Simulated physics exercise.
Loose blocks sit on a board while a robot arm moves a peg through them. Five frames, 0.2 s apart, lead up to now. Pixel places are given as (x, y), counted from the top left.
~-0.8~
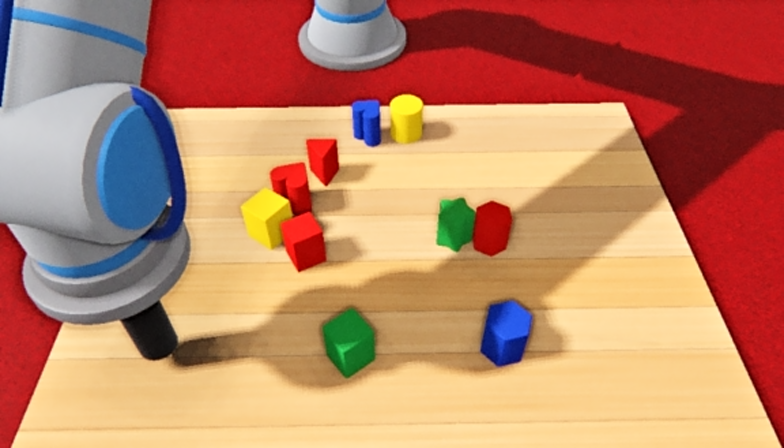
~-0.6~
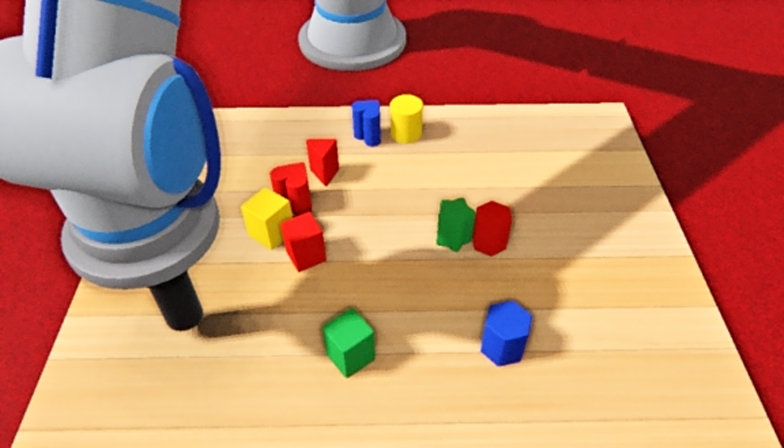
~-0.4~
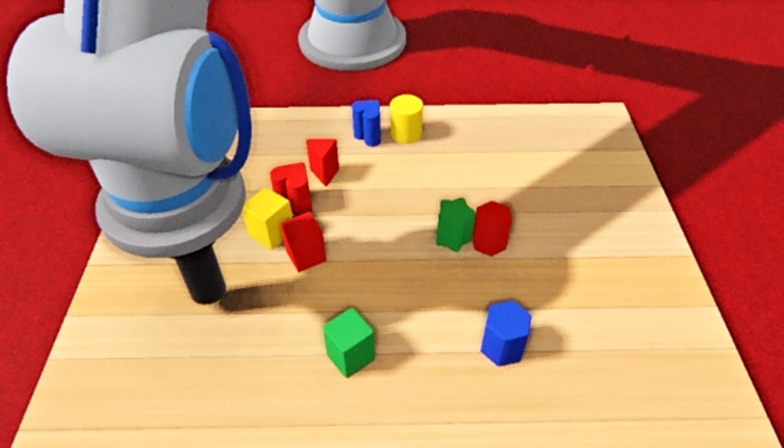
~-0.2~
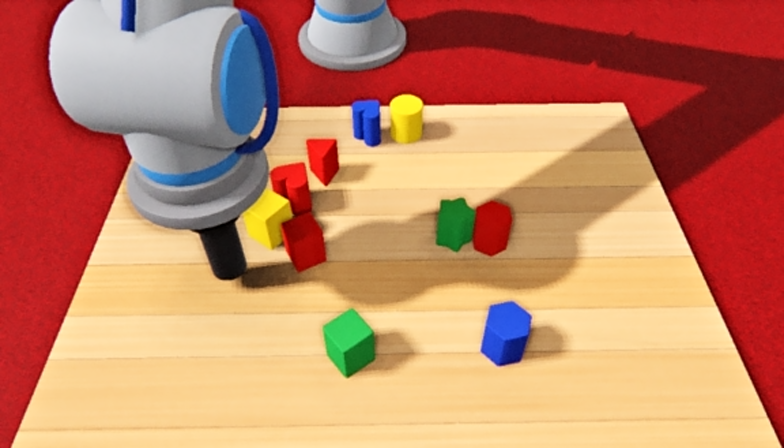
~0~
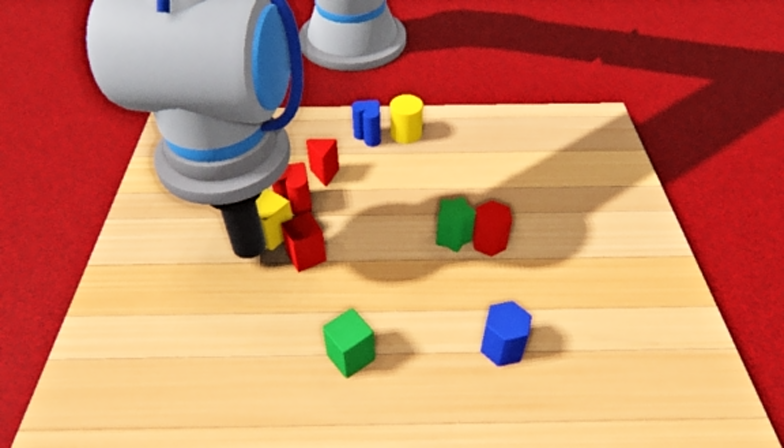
The robot arm moved its black peg up and to the right across the wooden board, drawing in close beside the yellow block near a group of red ones, while all the blocks stayed put.
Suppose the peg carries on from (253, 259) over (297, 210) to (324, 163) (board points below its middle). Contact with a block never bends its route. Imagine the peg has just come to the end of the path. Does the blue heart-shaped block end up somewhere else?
Answer: No.
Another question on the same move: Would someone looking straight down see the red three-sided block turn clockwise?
Yes.
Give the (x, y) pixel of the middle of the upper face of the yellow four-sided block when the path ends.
It will likely be found at (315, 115).
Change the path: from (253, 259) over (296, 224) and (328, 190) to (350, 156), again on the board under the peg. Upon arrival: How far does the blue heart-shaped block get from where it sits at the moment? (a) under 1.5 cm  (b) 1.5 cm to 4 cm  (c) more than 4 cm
Choice a: Under 1.5 cm.
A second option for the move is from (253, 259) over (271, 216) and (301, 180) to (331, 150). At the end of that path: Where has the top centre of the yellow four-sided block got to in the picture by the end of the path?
About (351, 107).
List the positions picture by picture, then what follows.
The first frame shows peg tip at (159, 345); block tops, yellow four-sided block at (265, 203); red heart-shaped block at (291, 173); red four-sided block at (301, 227); red three-sided block at (322, 145); blue heart-shaped block at (368, 107).
The second frame shows peg at (185, 317); blocks unchanged.
The third frame shows peg at (209, 291); blocks unchanged.
The fourth frame shows peg at (230, 268); blocks unchanged.
The fifth frame shows peg at (250, 247); yellow four-sided block at (265, 203); red heart-shaped block at (291, 173); red four-sided block at (301, 227); red three-sided block at (322, 145); blue heart-shaped block at (368, 107).
The first path, step by step. One third of the way, peg at (283, 212); yellow four-sided block at (289, 173), turned 25° anticlockwise; red heart-shaped block at (302, 153), turned 15° anticlockwise; red three-sided block at (323, 143).
Two thirds of the way, peg at (306, 180); yellow four-sided block at (306, 142), turned 40° anticlockwise; red heart-shaped block at (308, 123), turned 35° anticlockwise; red three-sided block at (337, 132), turned 30° clockwise.
At the end, peg at (322, 150); yellow four-sided block at (316, 115), turned 60° anticlockwise; red heart-shaped block at (310, 99), turned 50° anticlockwise; red four-sided block in place; red three-sided block at (345, 129), turned 30° clockwise; blue heart-shaped block in place.
